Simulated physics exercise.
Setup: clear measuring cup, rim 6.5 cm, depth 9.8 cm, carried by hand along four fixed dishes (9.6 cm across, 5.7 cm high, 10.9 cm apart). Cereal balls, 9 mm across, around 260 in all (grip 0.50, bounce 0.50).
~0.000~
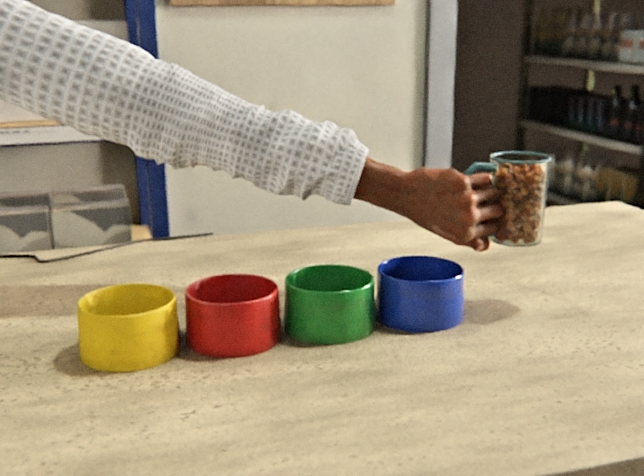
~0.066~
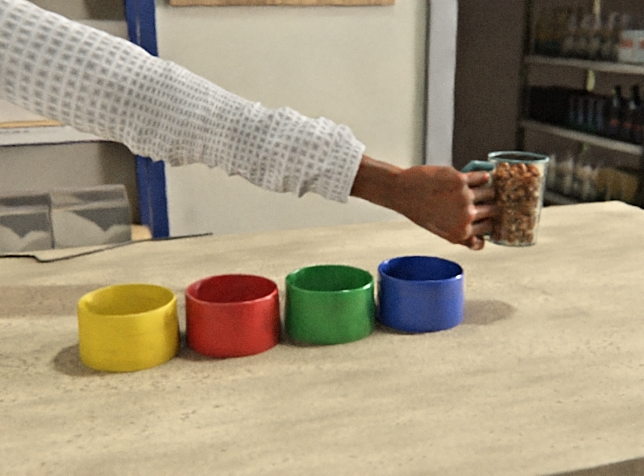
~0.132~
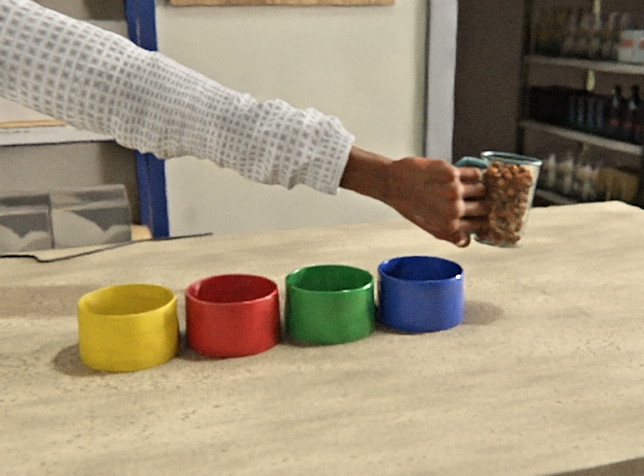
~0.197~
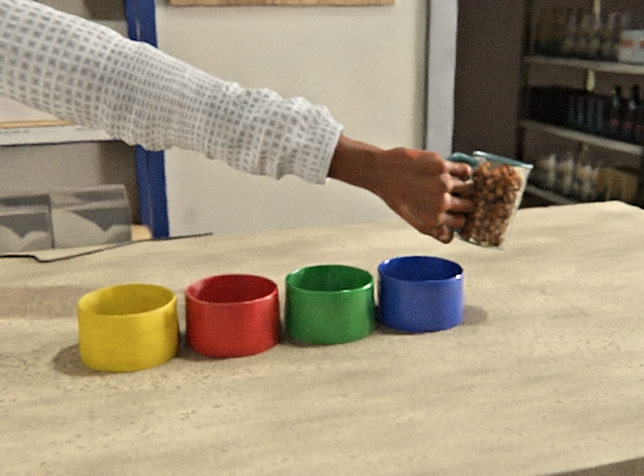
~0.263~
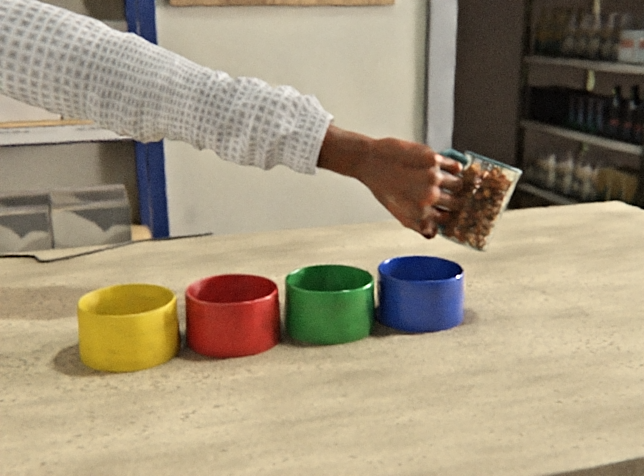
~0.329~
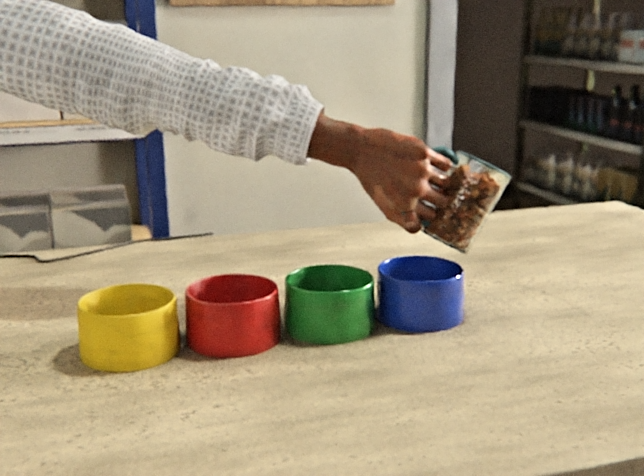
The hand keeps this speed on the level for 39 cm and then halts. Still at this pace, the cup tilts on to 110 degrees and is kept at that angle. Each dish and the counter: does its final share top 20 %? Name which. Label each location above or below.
Labels - red: Above, blue: Below, green: Above, yellow: Below, counter: Below.
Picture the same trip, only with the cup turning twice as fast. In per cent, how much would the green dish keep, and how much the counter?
The green dish would get 30 and the counter 10.
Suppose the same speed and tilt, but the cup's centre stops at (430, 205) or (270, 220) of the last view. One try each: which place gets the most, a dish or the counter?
I'd expect counter to win the first try and green the second.
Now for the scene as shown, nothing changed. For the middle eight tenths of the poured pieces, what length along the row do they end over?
About 14 cm.
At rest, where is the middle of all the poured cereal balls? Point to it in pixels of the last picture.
At about (265, 322).
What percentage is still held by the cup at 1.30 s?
Some 65 per cent.
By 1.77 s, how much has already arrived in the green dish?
Share at that time: Approx. 35 per cent.
After 0.91 s, tilt 90 degrees; cup holds 100 %.
Then, at 1.30 s, tilt 110 degrees; cup holds 65 %, green 35 %.
After 1.77 s, tilt 110 degrees; cup holds 25 %, red 25 %, green 35 %.
By 3.0 s all is still; red 55 %, blue 0 %, green 35 %, yellow 0 %, counter 10 %.
